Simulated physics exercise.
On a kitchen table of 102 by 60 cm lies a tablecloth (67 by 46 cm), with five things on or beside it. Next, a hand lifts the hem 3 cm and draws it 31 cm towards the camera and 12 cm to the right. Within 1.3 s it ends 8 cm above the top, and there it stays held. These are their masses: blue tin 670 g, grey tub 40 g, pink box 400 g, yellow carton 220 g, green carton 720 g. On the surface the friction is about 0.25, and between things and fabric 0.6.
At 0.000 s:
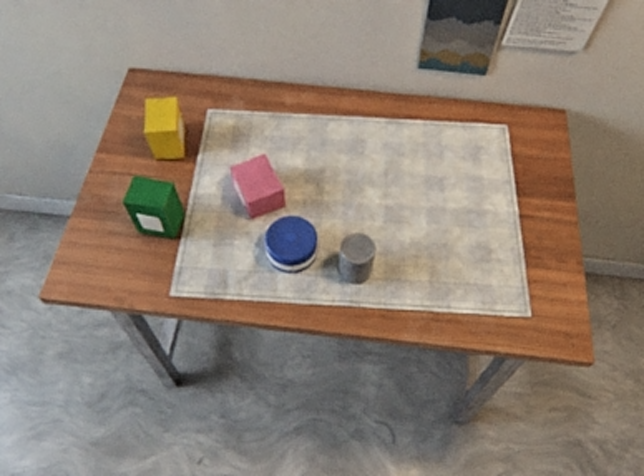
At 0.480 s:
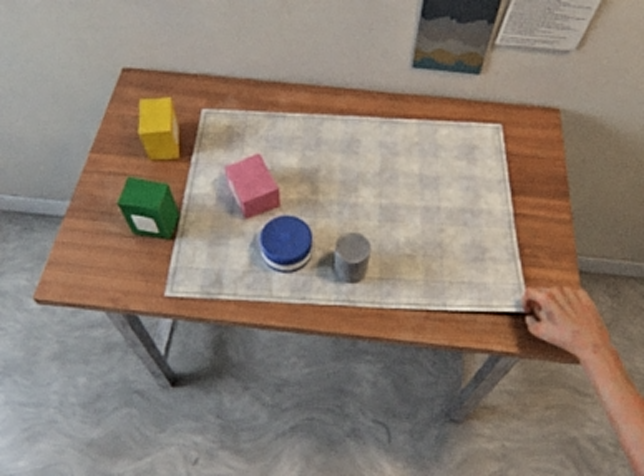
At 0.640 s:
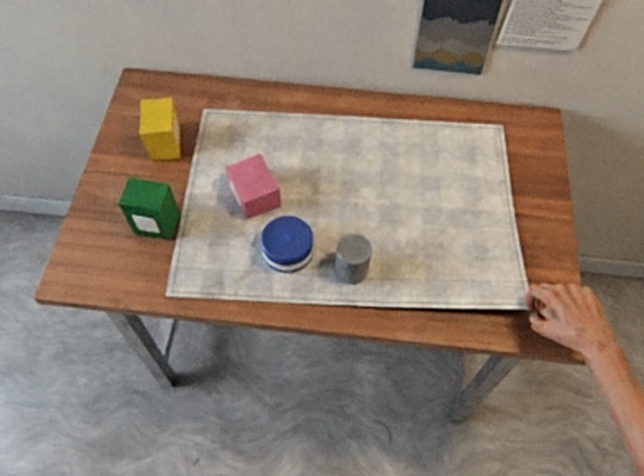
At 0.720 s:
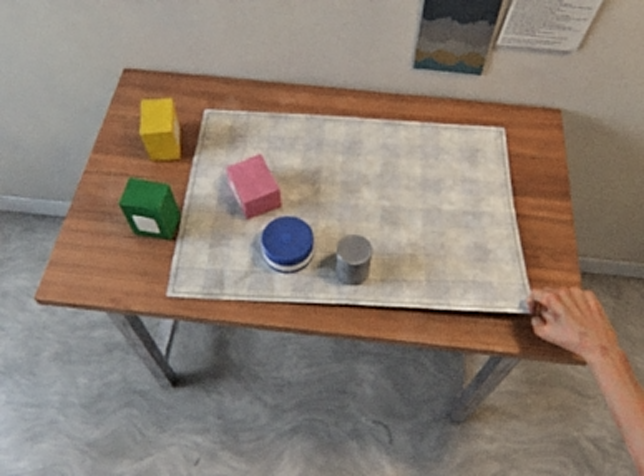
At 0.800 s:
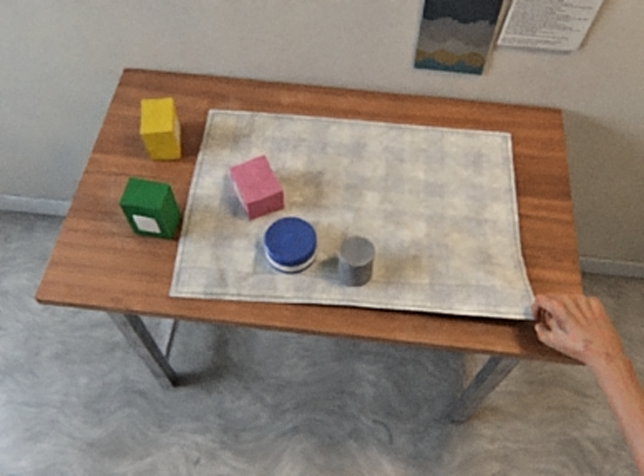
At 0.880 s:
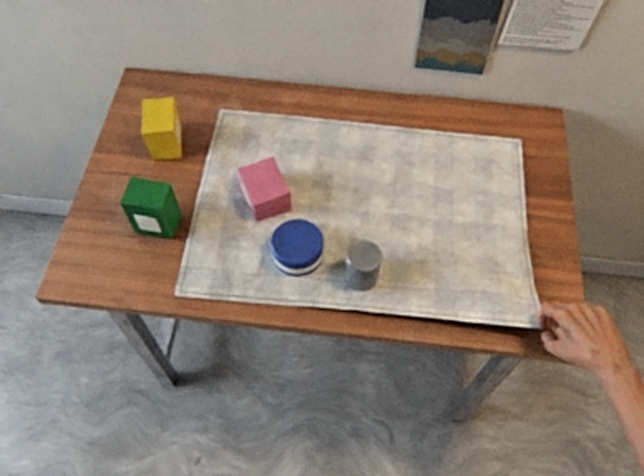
A hand gripping a checked tablecloth's corner and pulling it slightly rightward, the pink box, blue tin and grey tub shifting along.
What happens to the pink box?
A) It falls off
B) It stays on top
B.
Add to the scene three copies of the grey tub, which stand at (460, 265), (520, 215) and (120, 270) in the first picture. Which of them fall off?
In order: Comes off; comes off; holds on.
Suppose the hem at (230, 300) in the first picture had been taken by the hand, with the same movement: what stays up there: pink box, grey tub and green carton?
Outcome: Pink box leaves the top; grey tub leaves the top; green carton keeps its place.
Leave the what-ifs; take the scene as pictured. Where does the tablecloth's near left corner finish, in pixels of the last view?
In the final picture you'd find it somewhere near (260, 327).
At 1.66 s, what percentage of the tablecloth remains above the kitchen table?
Near 65 in a hundred.
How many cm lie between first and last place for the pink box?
The pink box ends 30 cm from where it began.
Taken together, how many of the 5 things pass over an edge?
My count is 0.
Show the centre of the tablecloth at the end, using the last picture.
Close to (474, 299) in pixels.
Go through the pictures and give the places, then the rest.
Pink box (257, 177); tablecloth corners (170, 295) (208, 110) (507, 125) (531, 317), in the first frame.
Tablecloth corners (165, 296) (203, 109); grip (528, 312), in the second frame.
Tablecloth corners (166, 296) (204, 110); grip (532, 310), in the third frame.
Tablecloth corners (167, 296) (205, 110); grip (534, 313), in the fourth frame.
Pink box (256, 178); blue tin (290, 238); grey tub (358, 251); tablecloth corners (170, 296) (210, 110); grip (538, 319), in the fifth frame.
Pink box (264, 180); tablecloth corners (175, 295) (220, 110) (521, 140); grip (544, 328), in the sixth frame.
After 1.1 s, 95 % of the tablecloth is still over the top; pink box 9 cm off its start, grey tub 8 cm off its start, blue tin 7 cm off its start.
After 1.4 s, 80 % of the tablecloth is still over the top; pink box 18 cm off its start, grey tub 16 cm off its start, blue tin 15 cm off its start.
After 1.7 s, 65 % of the tablecloth is still over the top; pink box 26 cm off its start at (372, 230), grey tub 23 cm off its start at (444, 344), blue tin 22 cm off its start at (384, 305).
After 1.9 s, 60 % of the tablecloth is still over the top; pink box 29 cm off its start, grey tub 26 cm off its start, blue tin 25 cm off its start.
After 3.5 s, 60 % of the tablecloth is still over the top; pink box 29 cm off its start at (384, 240), grey tub 26 cm off its start at (453, 362), blue tin 25 cm off its start at (397, 317).
